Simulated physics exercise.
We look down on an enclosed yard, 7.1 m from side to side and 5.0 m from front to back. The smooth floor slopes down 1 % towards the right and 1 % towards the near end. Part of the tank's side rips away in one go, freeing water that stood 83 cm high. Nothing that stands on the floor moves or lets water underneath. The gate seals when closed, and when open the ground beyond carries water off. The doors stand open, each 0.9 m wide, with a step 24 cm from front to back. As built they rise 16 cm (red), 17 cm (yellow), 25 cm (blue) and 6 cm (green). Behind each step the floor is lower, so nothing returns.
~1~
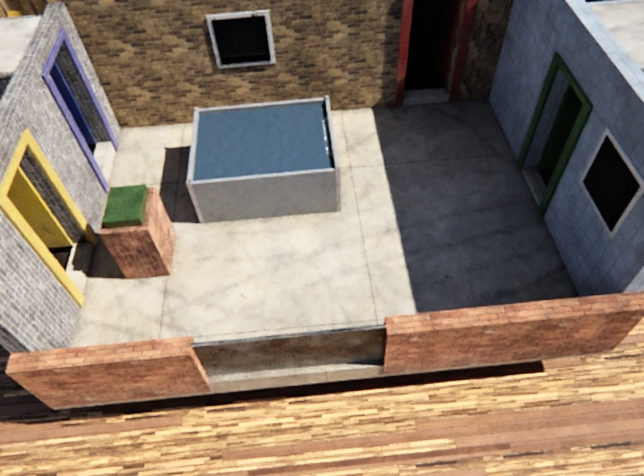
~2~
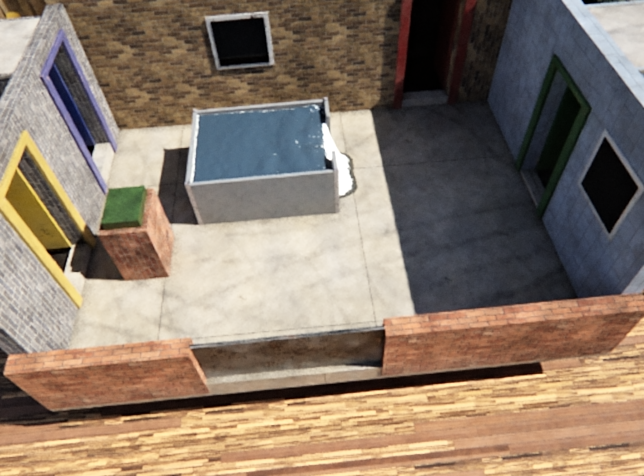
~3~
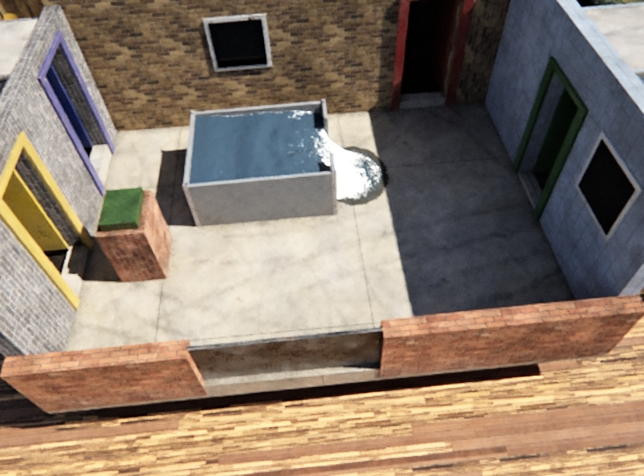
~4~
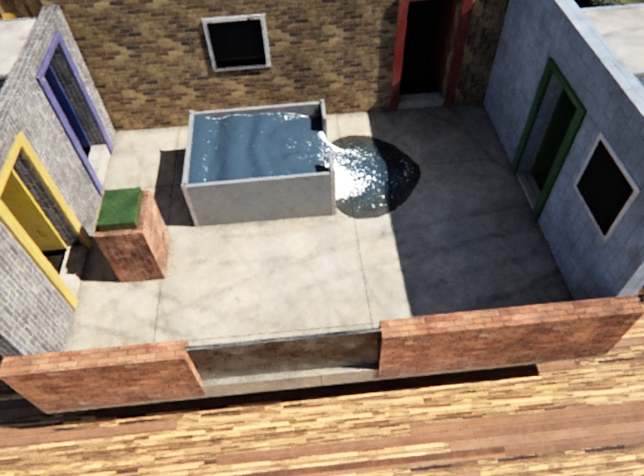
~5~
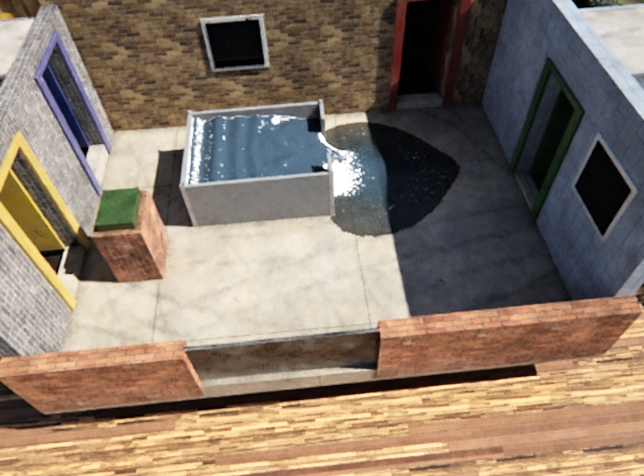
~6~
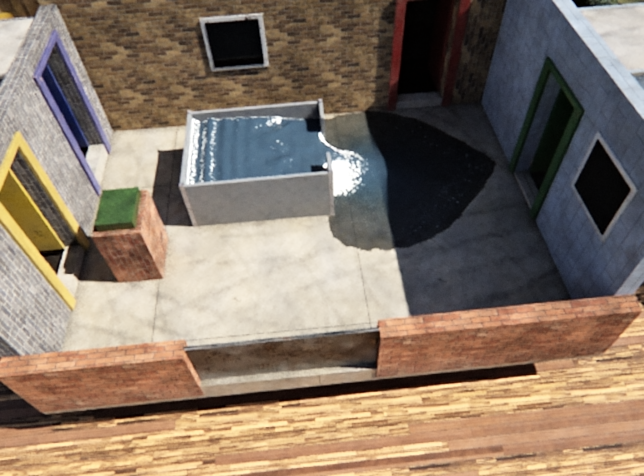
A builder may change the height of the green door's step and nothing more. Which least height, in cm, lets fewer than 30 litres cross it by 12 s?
It would have to be roughly 24 cm high.
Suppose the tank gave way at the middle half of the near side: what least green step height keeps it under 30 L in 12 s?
Some 6.5 cm.
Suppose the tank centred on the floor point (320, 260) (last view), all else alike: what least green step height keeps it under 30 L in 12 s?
Some 24 cm.
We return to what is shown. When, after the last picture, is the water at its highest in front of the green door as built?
Around 1.8 s.
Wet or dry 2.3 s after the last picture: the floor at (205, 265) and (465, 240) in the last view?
In turn: Not reached, under water.
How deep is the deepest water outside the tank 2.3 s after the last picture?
Roughly 30 cm.
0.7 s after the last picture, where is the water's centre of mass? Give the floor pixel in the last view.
Around (312, 179).
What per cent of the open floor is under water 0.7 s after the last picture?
Near 35 per cent is wet.
Then, 0.7 s after the last picture water covers 35 % of the floor, deepest (48 cm) near (332, 180); 7 cm at the green door, 37 litres in over its 6 cm step.
Then, 2.3 s after the last picture water covers 40 % of the floor, deepest (30 cm) near (332, 180); 20 cm at the green door, 242 litres in over its 6 cm step.
Then, 11.3 s after the last picture water covers 100 % of the floor, deepest (14 cm) near (581, 331); 9 cm at the green door, 514 litres in over its 6 cm step.
At the green door as built, the water peaked near 23 cm, 1.9 s after the last picture.
Run again over the same 12 s with other heights there, 68 litres in over 20.5 cm, 8 litres over 28 cm. The limit of 30 litres is kept from about 24 cm up.
